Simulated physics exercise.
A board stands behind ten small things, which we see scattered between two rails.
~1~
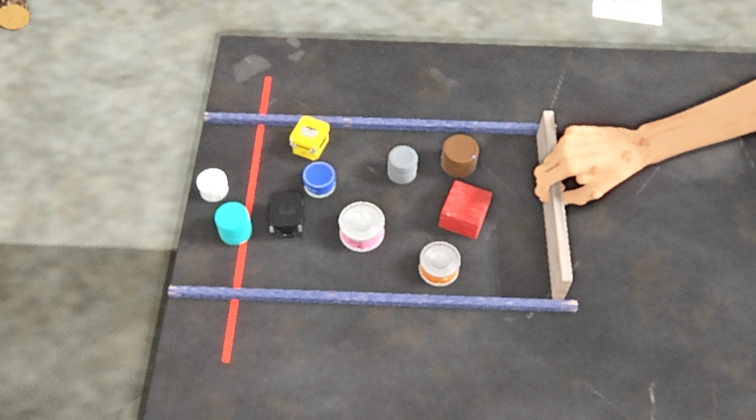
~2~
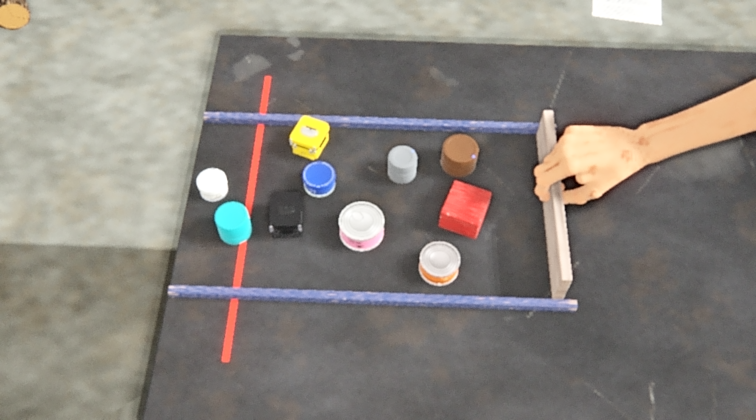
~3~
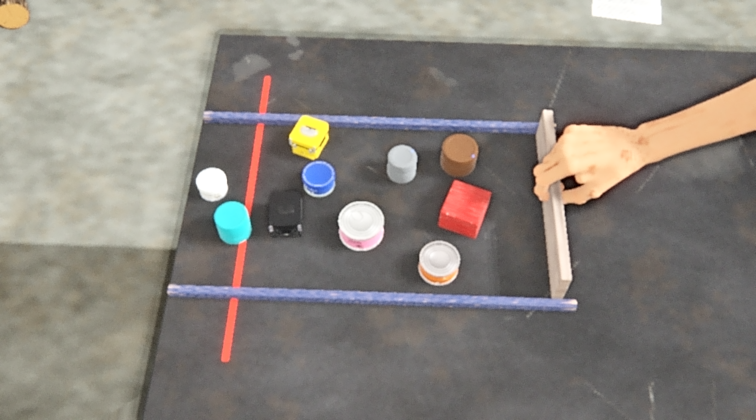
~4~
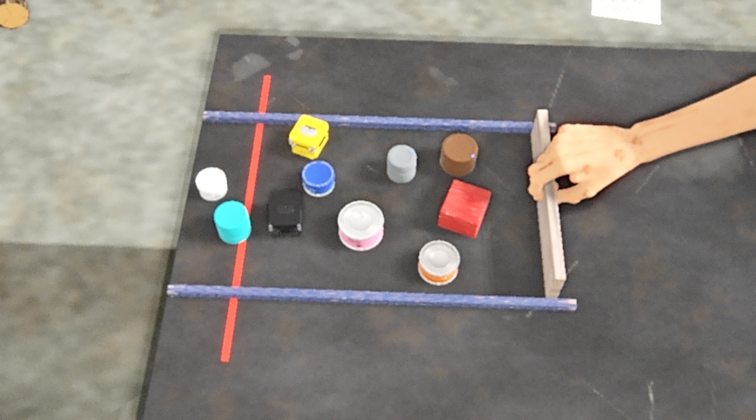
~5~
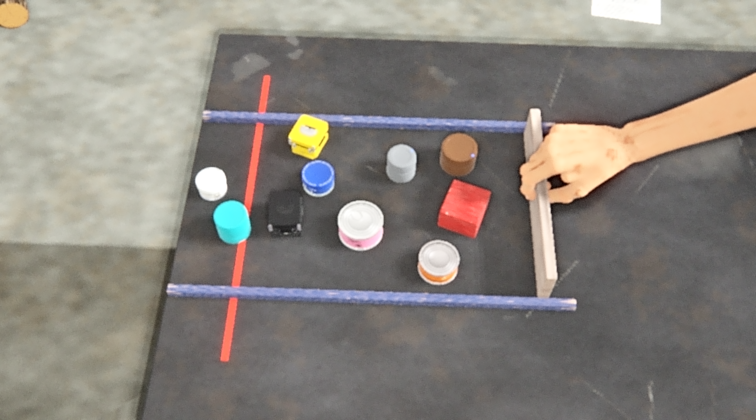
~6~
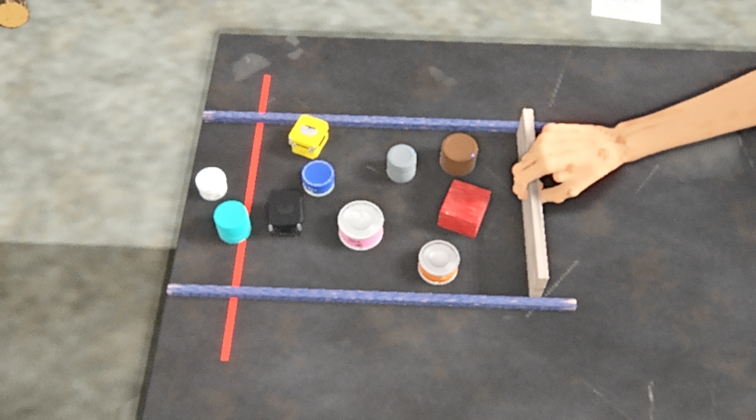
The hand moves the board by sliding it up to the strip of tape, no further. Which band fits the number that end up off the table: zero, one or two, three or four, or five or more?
The band is three or four.
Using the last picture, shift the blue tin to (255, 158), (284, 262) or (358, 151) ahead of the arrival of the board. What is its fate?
Blue tin: Stays put; stays put; stays put.
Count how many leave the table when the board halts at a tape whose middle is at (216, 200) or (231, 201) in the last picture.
The first gives 6 and the second gives 4.
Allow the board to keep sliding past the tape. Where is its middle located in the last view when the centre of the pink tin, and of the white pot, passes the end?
I'd say about (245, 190) for the first one and about (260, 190) for the second.
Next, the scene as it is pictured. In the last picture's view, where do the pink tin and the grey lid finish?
The first one ends at (182, 224), the second at (236, 173).
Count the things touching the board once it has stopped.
Looks like 4 of them, all told.
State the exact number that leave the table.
It comes to 3.
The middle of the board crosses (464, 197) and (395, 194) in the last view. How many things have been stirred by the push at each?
The first number is 2, the next one 5.
Soon after, none off yet; white pot at rest near (212, 184); turquoise lid at rest near (233, 223); black case at rest near (286, 214).
After that, none off yet; white pot at rest near (212, 184); turquoise lid displaced about its own width near (199, 221); black case displaced about its own width near (237, 208).
In the end, the number that fall off is three or four; gone, black case, turquoise lid and white pot.
